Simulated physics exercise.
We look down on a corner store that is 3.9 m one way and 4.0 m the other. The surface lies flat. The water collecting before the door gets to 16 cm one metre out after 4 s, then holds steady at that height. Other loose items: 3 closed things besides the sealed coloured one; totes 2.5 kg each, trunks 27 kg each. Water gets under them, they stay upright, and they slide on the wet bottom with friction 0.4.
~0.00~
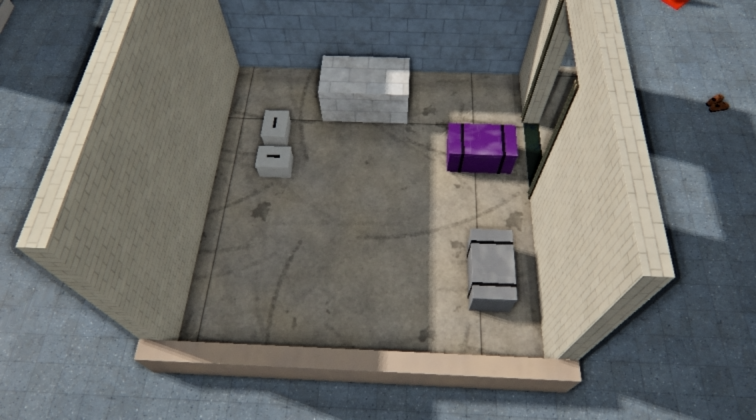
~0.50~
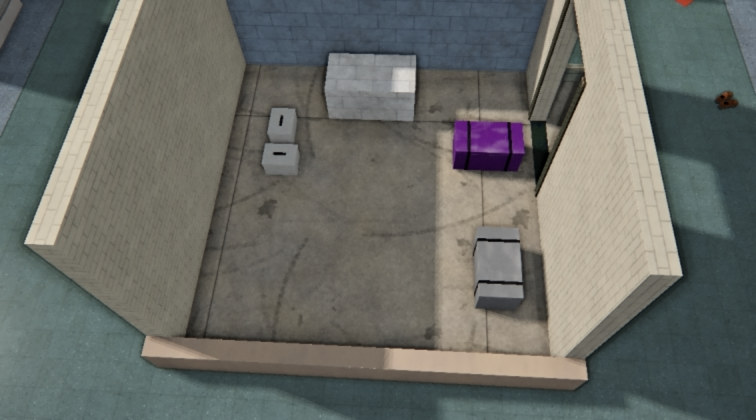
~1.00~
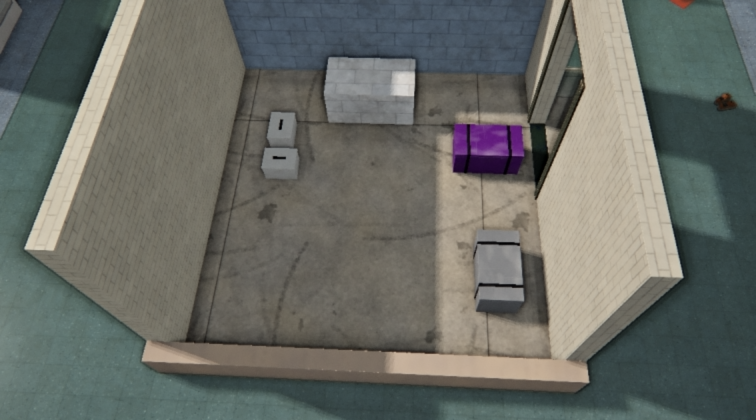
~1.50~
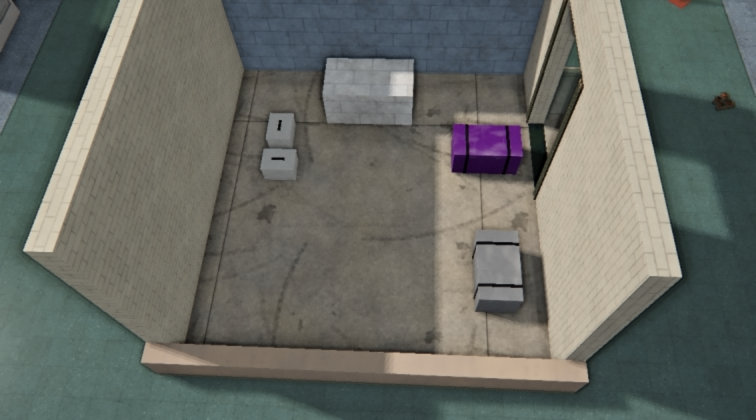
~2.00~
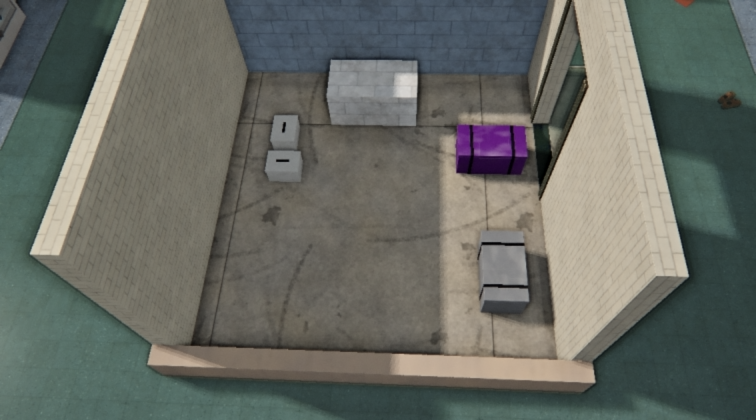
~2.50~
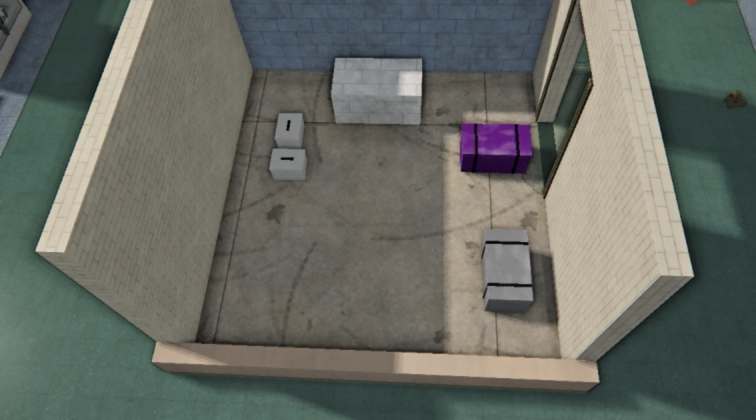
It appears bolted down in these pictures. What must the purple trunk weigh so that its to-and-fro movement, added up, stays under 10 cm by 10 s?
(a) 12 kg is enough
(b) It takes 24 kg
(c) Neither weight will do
Neither weight will do (c).
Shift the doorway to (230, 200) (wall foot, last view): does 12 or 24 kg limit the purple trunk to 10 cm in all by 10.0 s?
Result: Heavier option only.
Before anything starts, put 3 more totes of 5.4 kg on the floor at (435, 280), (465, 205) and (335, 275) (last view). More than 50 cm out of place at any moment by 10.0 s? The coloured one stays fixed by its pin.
The first comes out below the threshold, the second above the threshold, the third below the threshold.
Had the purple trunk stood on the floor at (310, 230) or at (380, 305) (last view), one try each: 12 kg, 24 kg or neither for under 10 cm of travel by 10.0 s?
Trial 1 - only the upper mass works; trial 2 - the lower mass works.
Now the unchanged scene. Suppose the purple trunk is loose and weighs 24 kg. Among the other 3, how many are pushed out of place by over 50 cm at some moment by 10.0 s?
The total is 0.
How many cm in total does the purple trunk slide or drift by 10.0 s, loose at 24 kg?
140 cm.
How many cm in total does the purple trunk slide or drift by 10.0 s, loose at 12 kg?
It would cover some 300 cm all told.
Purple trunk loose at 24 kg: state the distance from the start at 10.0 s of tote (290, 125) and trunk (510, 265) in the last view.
Net displacement, in order: 10 cm; 0 cm.
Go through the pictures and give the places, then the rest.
In the first picture, the purple trunk at (483, 139) rests on the ground; 0.0 m2 under water; 0 of 4 have shifted.
In the second picture, the purple trunk at (489, 137) rests on the ground; 0.0 m2 under water; 0 of 4 have shifted.
In the third picture, the purple trunk at (489, 140), on the bottom; 0.0 m2 under water; 0 of 4 have shifted.
In the fourth picture, the purple trunk at (488, 140) rests on the ground; 0.0 m2 under water; 0 of 4 have shifted.
In the fifth picture, the purple trunk at (492, 140) rests on the ground; water covers 0.0 m2; 0 of 4 have shifted.
In the sixth picture, the purple trunk at (497, 139) rests on the ground; 0.2 m2 under water; 0 of 4 have shifted.
After 3.5 s the purple trunk would be 20 cm from its start with 12 kg and 0 cm from its start with 24 kg; 3 cm of water round it then.
After 4.5 s the purple trunk would be 70 cm from its start with 12 kg and 12 cm from its start with 24 kg; 4 cm of water round it then.
After 7.0 s the purple trunk would be 200 cm from its start with 12 kg and 50 cm from its start with 24 kg; 4 cm of water round it then.
After 10.0 s the purple trunk would be 278 cm from its start with 12 kg and 130 cm from its start with 24 kg; 4 cm of water round it then.
